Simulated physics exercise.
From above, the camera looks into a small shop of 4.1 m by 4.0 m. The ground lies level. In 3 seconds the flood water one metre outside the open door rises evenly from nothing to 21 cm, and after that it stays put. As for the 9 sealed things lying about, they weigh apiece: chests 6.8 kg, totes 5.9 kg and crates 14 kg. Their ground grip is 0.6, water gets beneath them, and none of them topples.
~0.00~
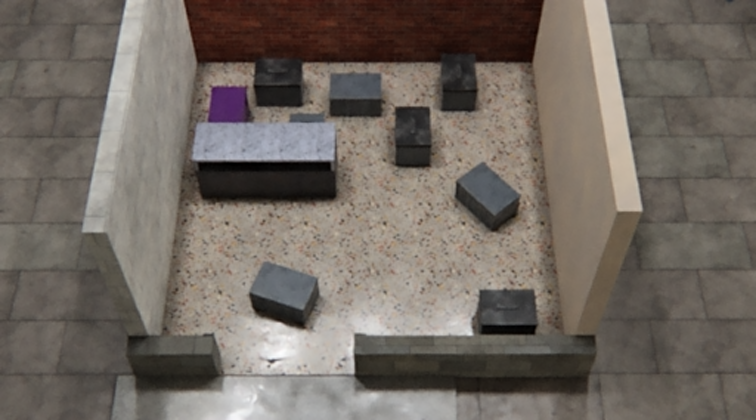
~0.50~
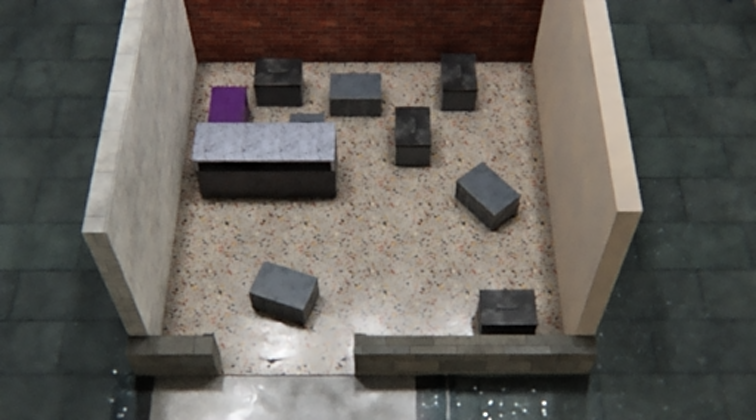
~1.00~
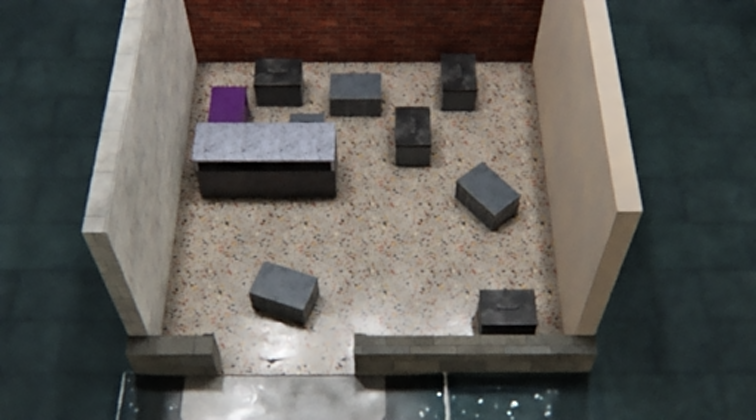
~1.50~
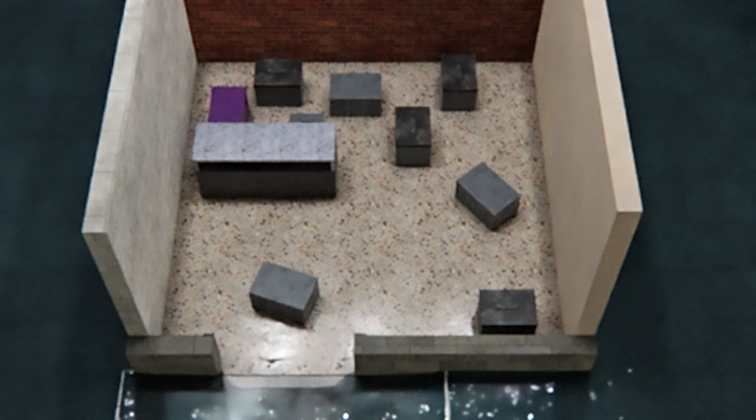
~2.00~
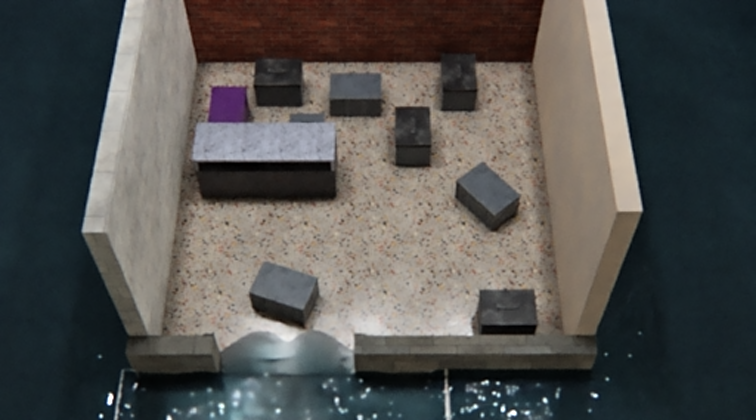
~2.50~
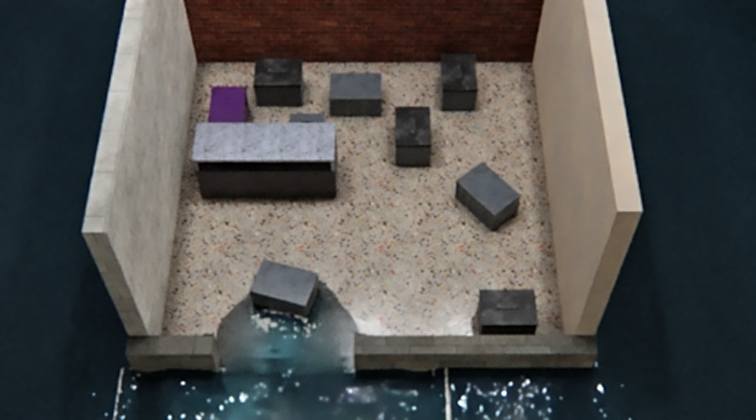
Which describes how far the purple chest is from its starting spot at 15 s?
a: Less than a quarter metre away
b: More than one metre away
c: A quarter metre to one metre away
Option c: A quarter metre to one metre away.
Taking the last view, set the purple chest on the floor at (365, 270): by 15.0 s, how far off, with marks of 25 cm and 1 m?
By then it winds up well off.
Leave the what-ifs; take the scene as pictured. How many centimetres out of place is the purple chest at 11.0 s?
I'd guess some 30 cm by then.
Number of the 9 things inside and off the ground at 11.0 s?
Count: 9.
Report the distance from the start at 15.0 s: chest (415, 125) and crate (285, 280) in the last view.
Respectively 60 and 250 centimetres.
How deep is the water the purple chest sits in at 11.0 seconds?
Depth: About 7 cm.
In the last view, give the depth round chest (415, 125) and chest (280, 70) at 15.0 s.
I'd put it at 12 cm and 17 cm respectively.
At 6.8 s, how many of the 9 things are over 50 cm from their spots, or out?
I count 2.
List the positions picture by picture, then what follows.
The first picture shows the purple chest at (227, 105), on the bottom; water covers 0.0 m2; 0 of 9 have shifted.
The second picture shows the purple chest at (227, 105) rests on the ground; water covers 0.0 m2; 0 of 9 have shifted.
The third picture shows the purple chest at (227, 105), on the bottom; 0.0 m2 under water; 0 of 9 have shifted.
The fourth picture shows the purple chest at (227, 105) rests on the ground; 0.0 m2 under water; 0 of 9 have shifted.
The fifth picture shows the purple chest at (227, 105) rests on the ground; 0.2 m2 under water; 0 of 9 have shifted.
The sixth picture shows the purple chest at (227, 105) rests on the ground; water covers 0.7 m2; 0 of 9 have shifted.
After 3.5 s the purple chest is near (227, 105), 0.0 m from its start, aground; 0 afloat.
After 6.8 s the purple chest is near (234, 104), 0.1 m from its start, aground; 2 afloat.
After 11.0 s the purple chest is near (205, 112), 0.3 m from its start, afloat; 9 afloat.
After 15.0 s the purple chest is near (201, 78), 0.4 m from its start, afloat; 9 afloat.
